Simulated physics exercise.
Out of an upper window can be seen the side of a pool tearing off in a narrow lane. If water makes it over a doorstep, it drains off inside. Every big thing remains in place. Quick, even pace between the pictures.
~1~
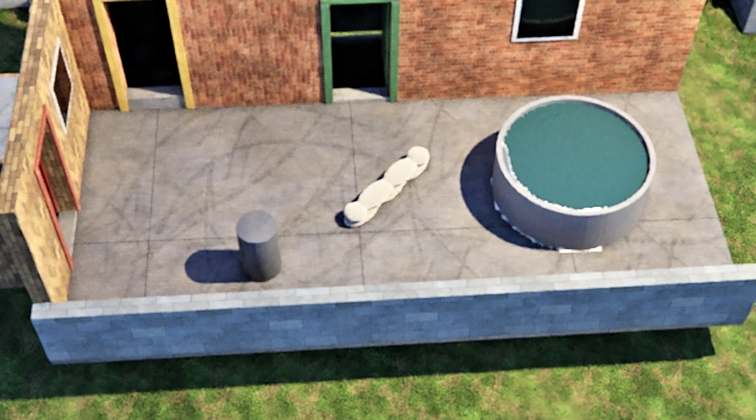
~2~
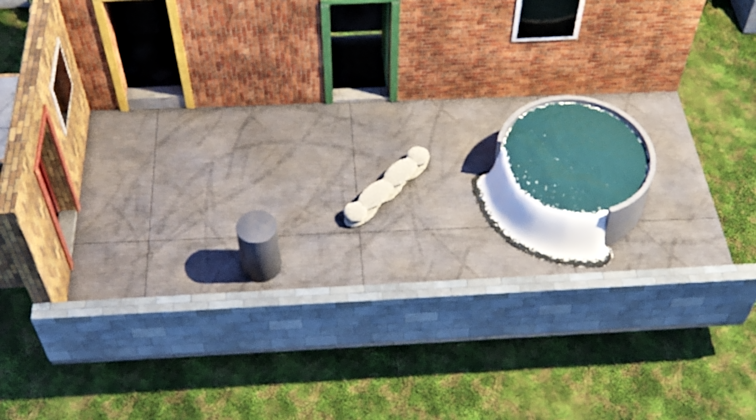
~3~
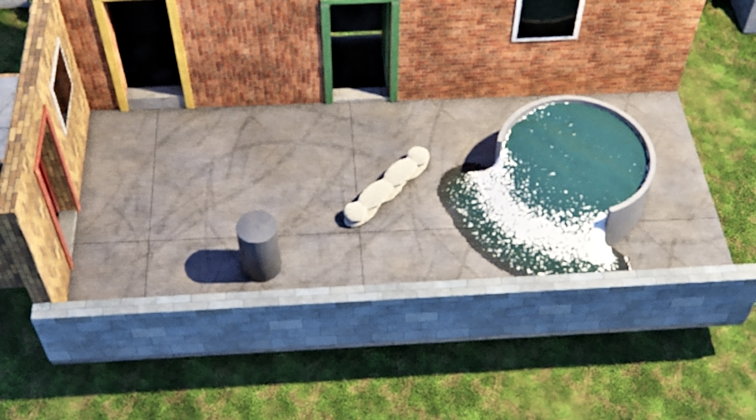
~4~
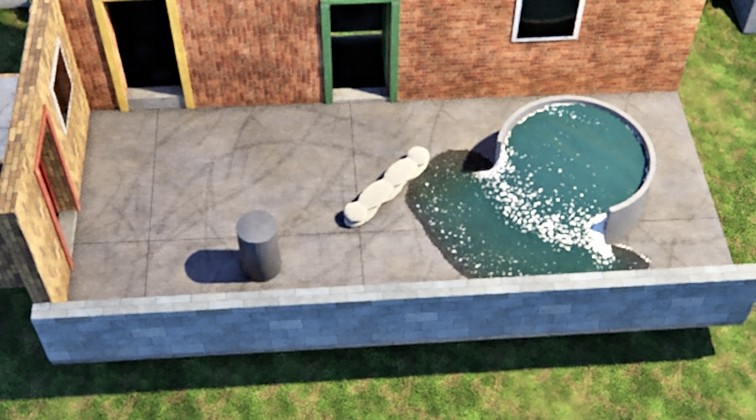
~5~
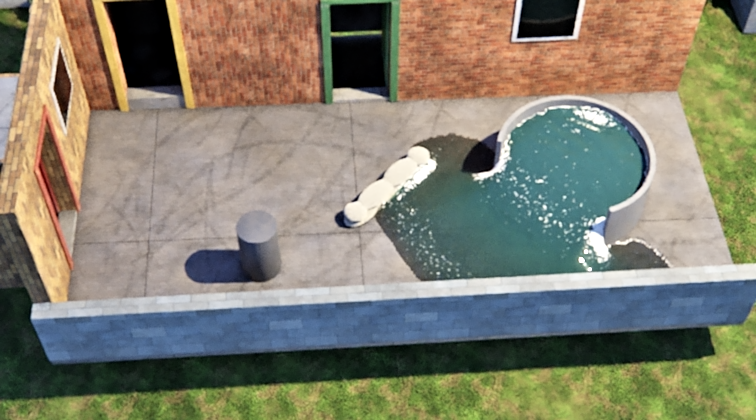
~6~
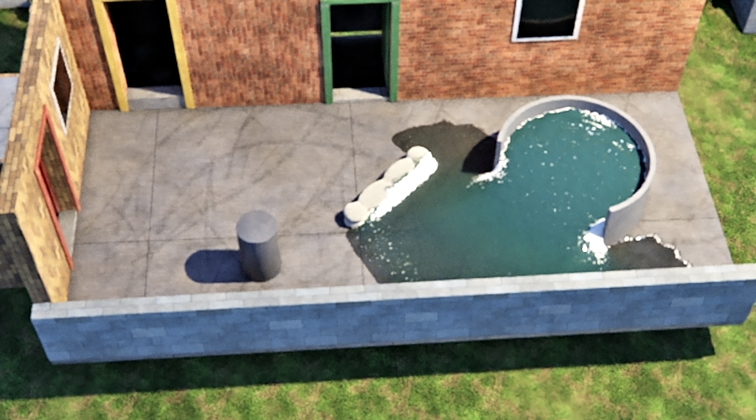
A round pool of green water stood whole on a paved yard, then its near left side tore open and foaming water poured out, spreading left across the paving and around a lumpy white object.
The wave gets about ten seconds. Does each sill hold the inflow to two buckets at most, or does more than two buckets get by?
In the end the red door tops two buckets; the yellow door does not top two buckets; the green door does not top two buckets.
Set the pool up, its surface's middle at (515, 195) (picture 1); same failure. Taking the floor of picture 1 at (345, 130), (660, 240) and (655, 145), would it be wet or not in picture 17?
So, in the order given, I'd say unaffected, soaked through, unaffected.
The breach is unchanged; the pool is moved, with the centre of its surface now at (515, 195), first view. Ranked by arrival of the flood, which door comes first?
My pick is the door marked red.
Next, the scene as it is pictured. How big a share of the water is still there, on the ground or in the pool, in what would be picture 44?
Estimate: Some 84 %.
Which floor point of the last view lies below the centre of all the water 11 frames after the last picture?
It's close to (452, 249).
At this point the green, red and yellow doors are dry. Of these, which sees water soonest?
Answer: The green door.
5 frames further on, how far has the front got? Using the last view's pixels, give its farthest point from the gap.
My best guess is about (213, 322).
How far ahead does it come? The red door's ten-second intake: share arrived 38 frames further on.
Working it through, I arrive at 100 %.
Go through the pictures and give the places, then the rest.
The pool at (575, 156) is whole and still, in the first picture.
Water pours out at (527, 224) and has run to (607, 250), in the second picture.
Water pours out at (527, 225) and has run to (622, 274), in the third picture.
Water pours out at (527, 226) and has run to a hidden place, in the fourth picture.
Water pours out at (526, 227) and has run to a hidden place, in the fifth picture.
The front is at a hidden place, out from the gap at (526, 227), in the sixth picture.
A moment on, water covers 30 % of the floor; the red door not reached, the yellow door not reached, the green door wet at the sill, nothing in.
Next, water covers 45 % of the floor; the red door not reached, the yellow door not reached, the green door wet at the sill, nothing in.
Then, water covers 75 % of the floor; the red door over two buckets in, the yellow door not reached, the green door wet at the sill, nothing in.
Later, water covers 90 % of the floor; the red door over two buckets in, the yellow door wet at the sill, nothing in, the green door wet at the sill, nothing in.
In the end, water covers 90 % of the floor; the red door over two buckets in, the yellow door wet at the sill, nothing in, the green door under two buckets in.
